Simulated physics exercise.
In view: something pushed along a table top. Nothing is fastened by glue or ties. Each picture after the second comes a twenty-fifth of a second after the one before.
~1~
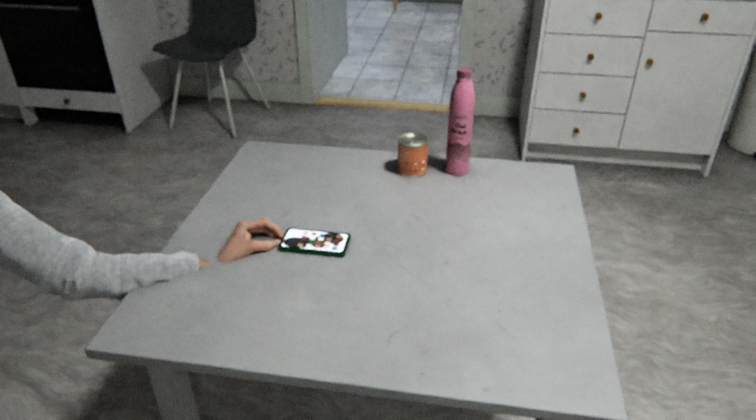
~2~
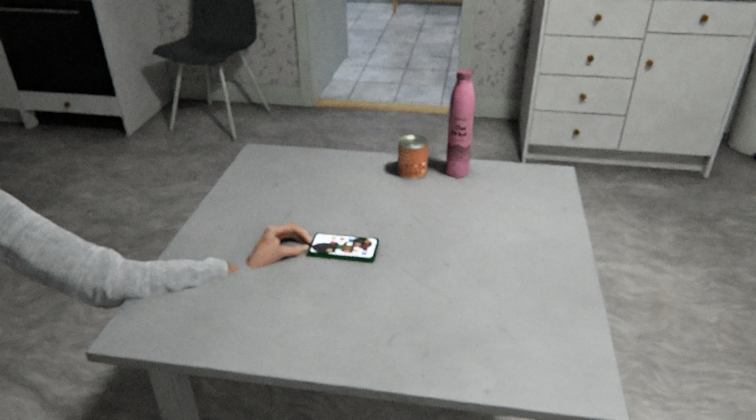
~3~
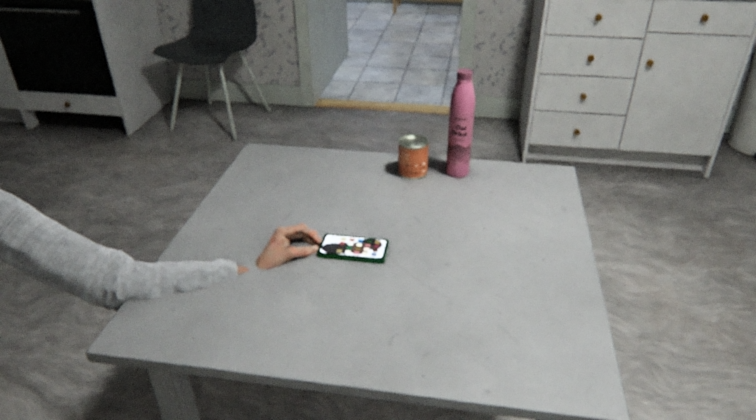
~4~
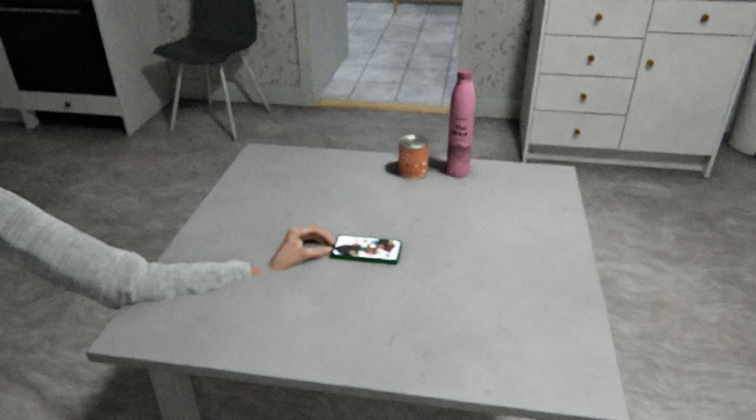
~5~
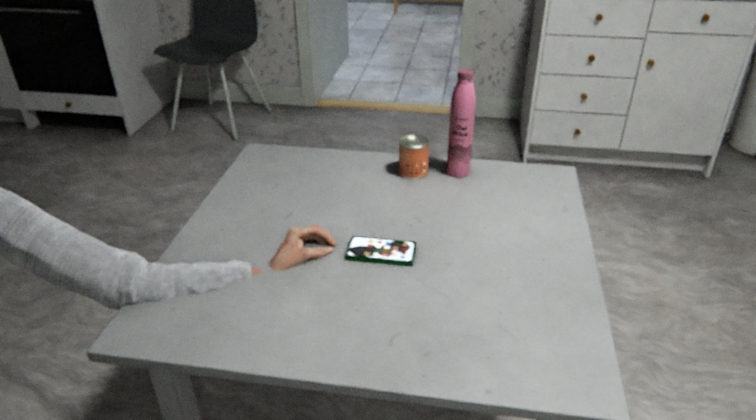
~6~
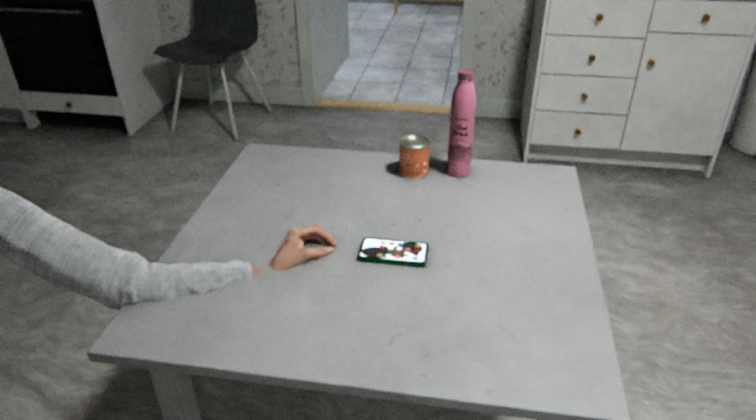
We see a hand in a grey sleeve push a green phone to the right along a grey table, near an orange can and a pink bottle; the hand then stays still while the phone slides a little farther right.
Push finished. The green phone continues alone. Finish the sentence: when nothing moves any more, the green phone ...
... is still on the table.
Then, 0.10 s later than the last frame, green phone moved about its own width near (414, 254).
Then, 0.30 s later than the last frame, green phone moved about its own width near (420, 254).
When it is over, moved from the start, green phone. End places, in pixels of the last picture, green phone near (420, 254).
